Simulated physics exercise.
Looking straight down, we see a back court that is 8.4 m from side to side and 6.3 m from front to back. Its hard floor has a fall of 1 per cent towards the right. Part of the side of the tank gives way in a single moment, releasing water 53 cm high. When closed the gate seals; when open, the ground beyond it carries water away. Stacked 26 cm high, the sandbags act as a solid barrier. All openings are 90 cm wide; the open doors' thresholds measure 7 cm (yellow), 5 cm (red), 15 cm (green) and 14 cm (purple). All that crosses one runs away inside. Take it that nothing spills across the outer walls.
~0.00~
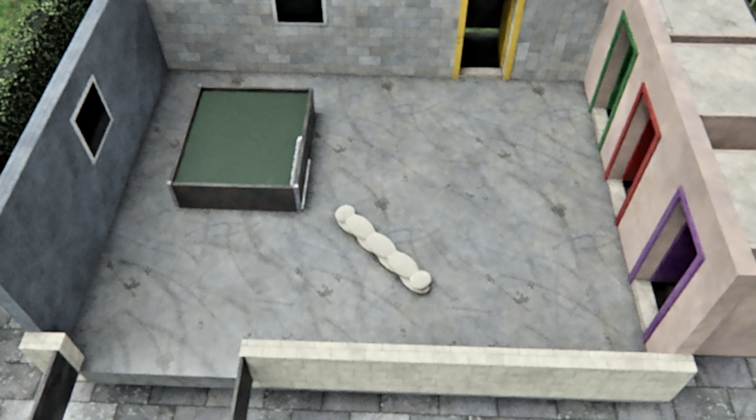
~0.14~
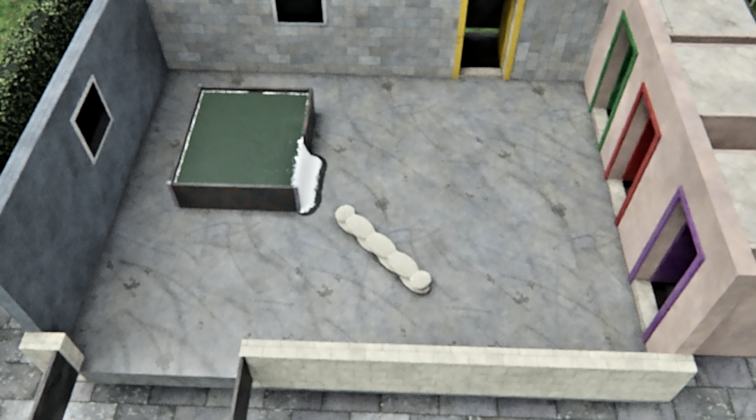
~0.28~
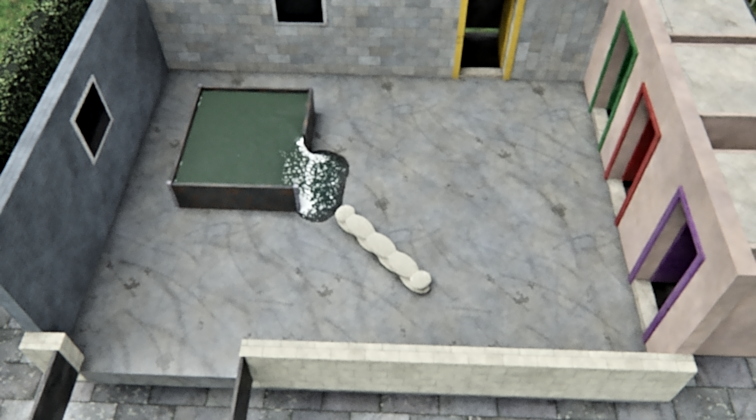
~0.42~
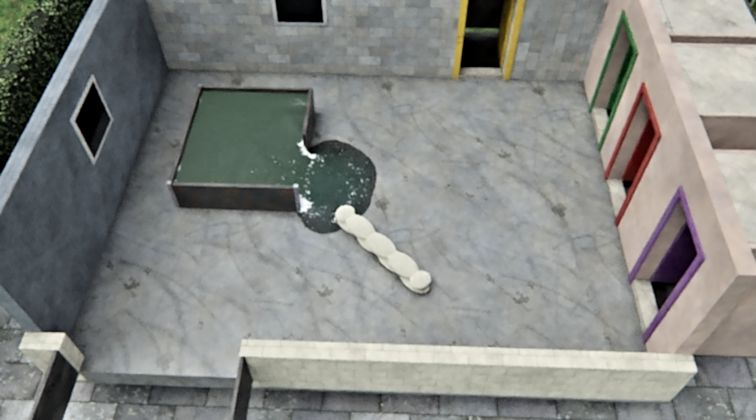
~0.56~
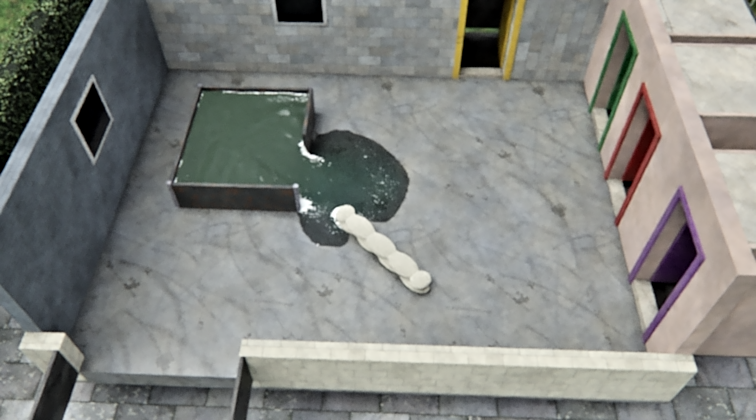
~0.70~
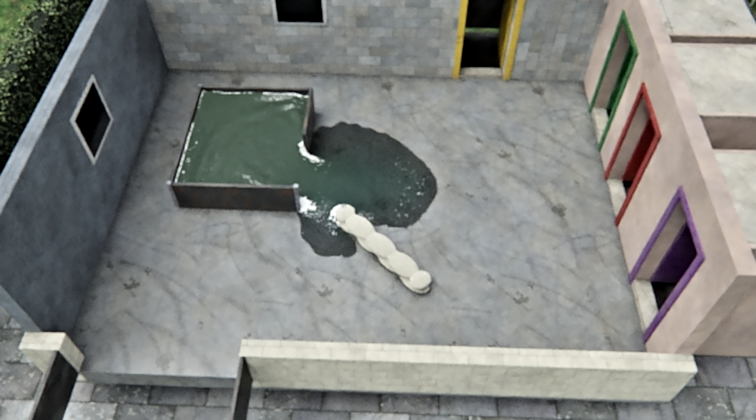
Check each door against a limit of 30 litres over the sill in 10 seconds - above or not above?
One by one: Yellow door: Fails to top it, red door: Tops it, green door: Fails to top it, purple door: Fails to top it.
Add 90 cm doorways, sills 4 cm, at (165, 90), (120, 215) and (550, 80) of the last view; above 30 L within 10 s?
Result in order - not enough, not enough, more than that.
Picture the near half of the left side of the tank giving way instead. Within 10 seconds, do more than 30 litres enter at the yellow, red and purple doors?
Here's how it goes: Yellow falls short, red falls short, purple falls short.
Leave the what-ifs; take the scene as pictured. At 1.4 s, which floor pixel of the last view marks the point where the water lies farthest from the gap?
Somewhere around (553, 197).
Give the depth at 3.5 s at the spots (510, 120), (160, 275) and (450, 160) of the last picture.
Spot one 3 cm, spot two 0 cm, spot three 4 cm.
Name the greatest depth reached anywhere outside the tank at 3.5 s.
Max around 22 cm.
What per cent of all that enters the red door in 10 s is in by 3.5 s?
It comes to about 35 per cent.
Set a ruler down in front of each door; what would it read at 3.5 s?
You'd get yellow at 4 cm, red at 16 cm, green at 16 cm, and purple at 11 cm.
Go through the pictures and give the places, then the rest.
In the first frame, still water, 53 cm deep, in the tank at (245, 136).
In the second frame, the front is at (317, 158), 0.6 m from the gap at (301, 177); 0.3 m2 of floor is under water; 53 cm left at the back of the tank.
In the third frame, water pours out at (301, 177) and has run 0.8 m, to (324, 217); typically 9 cm deep outside, 53 cm at the tank's back.
In the fourth frame, the front is at (370, 167), 1.2 m from the gap at (301, 178); 1.7 m2 of floor is under water; 53 cm left at the back of the tank.
In the fifth frame, water pours out at (301, 177) and has run 1.8 m, to (403, 179); typically 6 cm deep outside, 53 cm at the tank's back.
In the sixth frame, water pours out at (301, 177) and has run 2.3 m, to (431, 180); typically 5 cm deep outside, 49 cm at the tank's back.
After 1.4 s water covers 20 % of the floor and is deepest (38 cm) near (342, 215); yellow door not reached, red door not reached, green door not reached, purple door not reached.
After 2.2 s water covers 45 % of the floor and is deepest (34 cm) near (342, 215); yellow door not reached, red door 10 cm at the sill, 1 L in, green door not reached, purple door not reached.
After 3.5 s water covers 55 % of the floor and is deepest (22 cm) near (342, 215); yellow door 4 cm at the sill, 0 L in, red door 16 cm at the sill, 82 L in, green door 16 cm at the sill, 2 L in, purple door 11 cm at the sill, 0 L in.
After 6.0 s water covers 55 % of the floor and is deepest (14 cm) near (624, 279); yellow door 8 cm at the sill, 1 L in, red door 11 cm at the sill, 158 L in, green door 11 cm at the sill, 4 L in, purple door 11 cm at the sill, 0 L in.
After 10.0 s water covers 65 % of the floor and is deepest (10 cm) near (581, 93); yellow door 5 cm at the sill, 2 L in, red door 9 cm at the sill, 224 L in, green door 9 cm at the sill, 4 L in, purple door 9 cm at the sill, 0 L in.
